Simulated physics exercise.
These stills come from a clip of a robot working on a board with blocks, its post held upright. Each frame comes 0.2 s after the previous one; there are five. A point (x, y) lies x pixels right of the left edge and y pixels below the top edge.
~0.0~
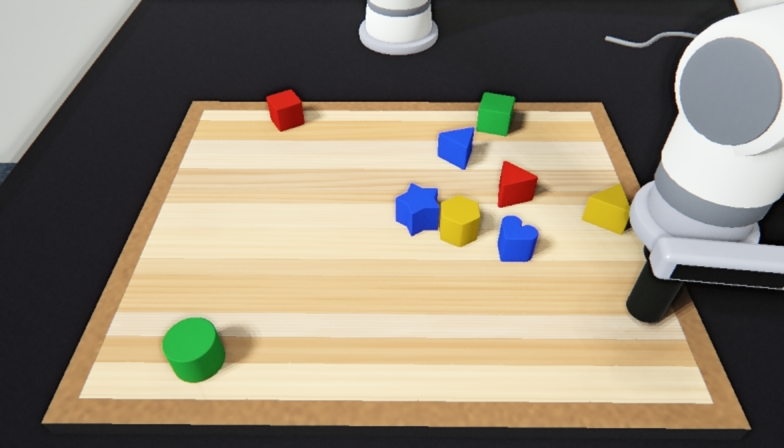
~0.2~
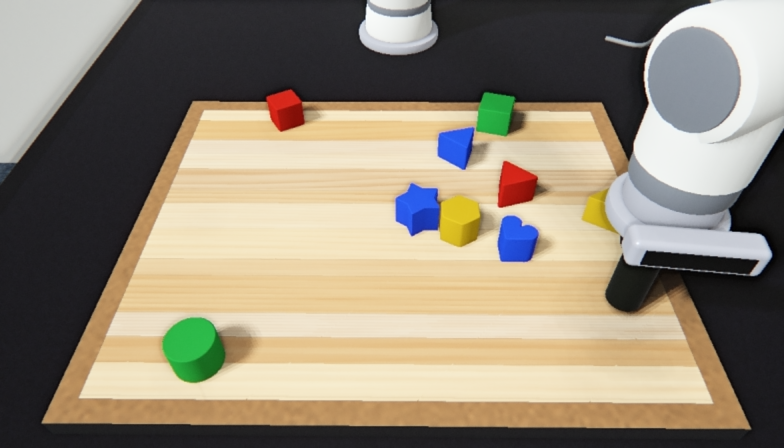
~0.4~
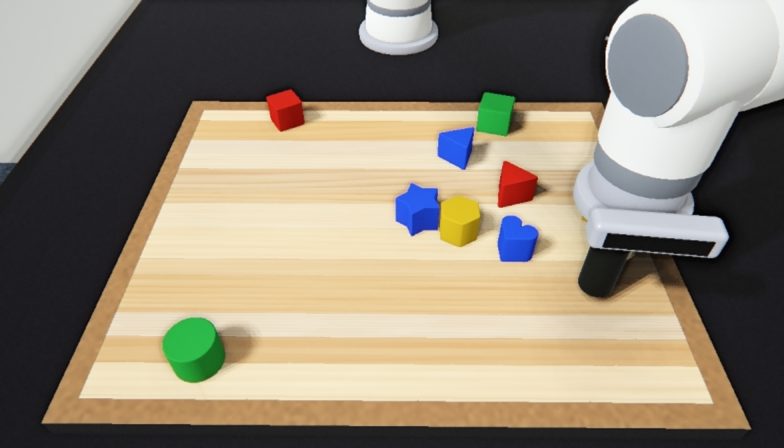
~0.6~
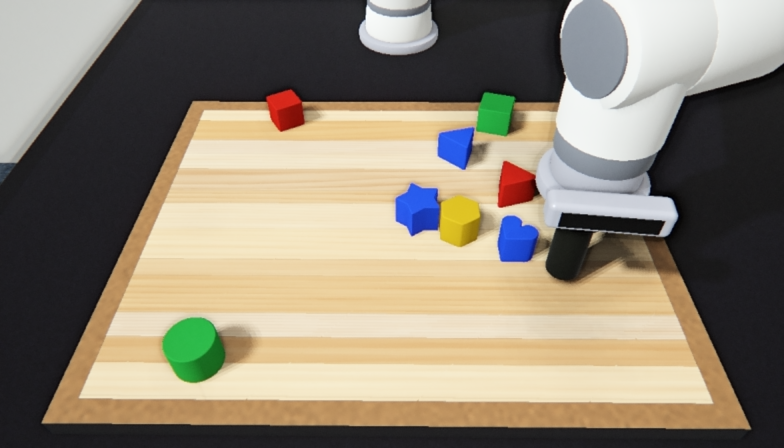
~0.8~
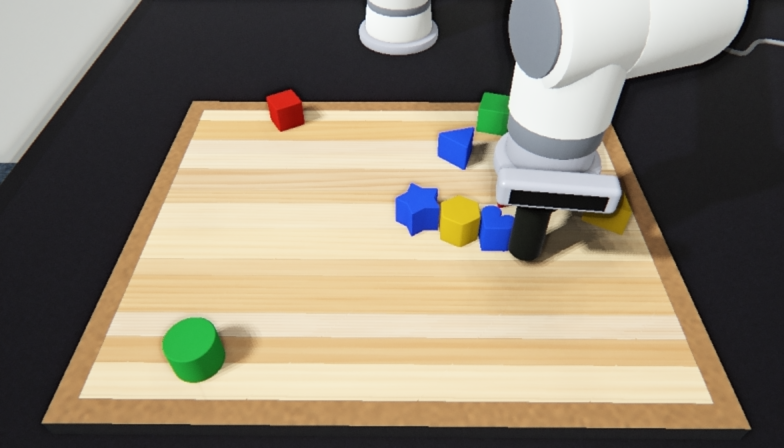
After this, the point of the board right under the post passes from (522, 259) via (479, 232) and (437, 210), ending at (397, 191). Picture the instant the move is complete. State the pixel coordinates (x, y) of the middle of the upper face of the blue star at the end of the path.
The centre of its top will be at (348, 200).
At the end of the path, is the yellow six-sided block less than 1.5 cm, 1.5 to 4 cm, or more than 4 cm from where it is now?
It slides well over 4 cm.
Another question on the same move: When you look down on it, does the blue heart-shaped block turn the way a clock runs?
I expect so.
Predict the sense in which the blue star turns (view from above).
From above, the blue star will be seen to turn anti-clockwise.
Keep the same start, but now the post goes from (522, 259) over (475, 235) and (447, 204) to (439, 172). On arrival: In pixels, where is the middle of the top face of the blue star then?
The middle of its upper face will lie at (383, 194).
What follows on the original path. One third of the way, post (480, 222); blue star (409, 197), turned 20° clockwise; yellow six-sided block (445, 204), turned 25° anticlockwise; blue heart-shaped block (477, 188).
Two thirds of the way, post (437, 200); blue star (369, 196); yellow six-sided block (405, 190), turned 60° anticlockwise; blue heart-shaped block (468, 178), turned 35° clockwise.
At the end, post (397, 181); blue star (348, 200), turned 55° anticlockwise; yellow six-sided block (370, 180), turned 100° anticlockwise; blue heart-shaped block (468, 178), turned 35° clockwise; red three-sided block in place.
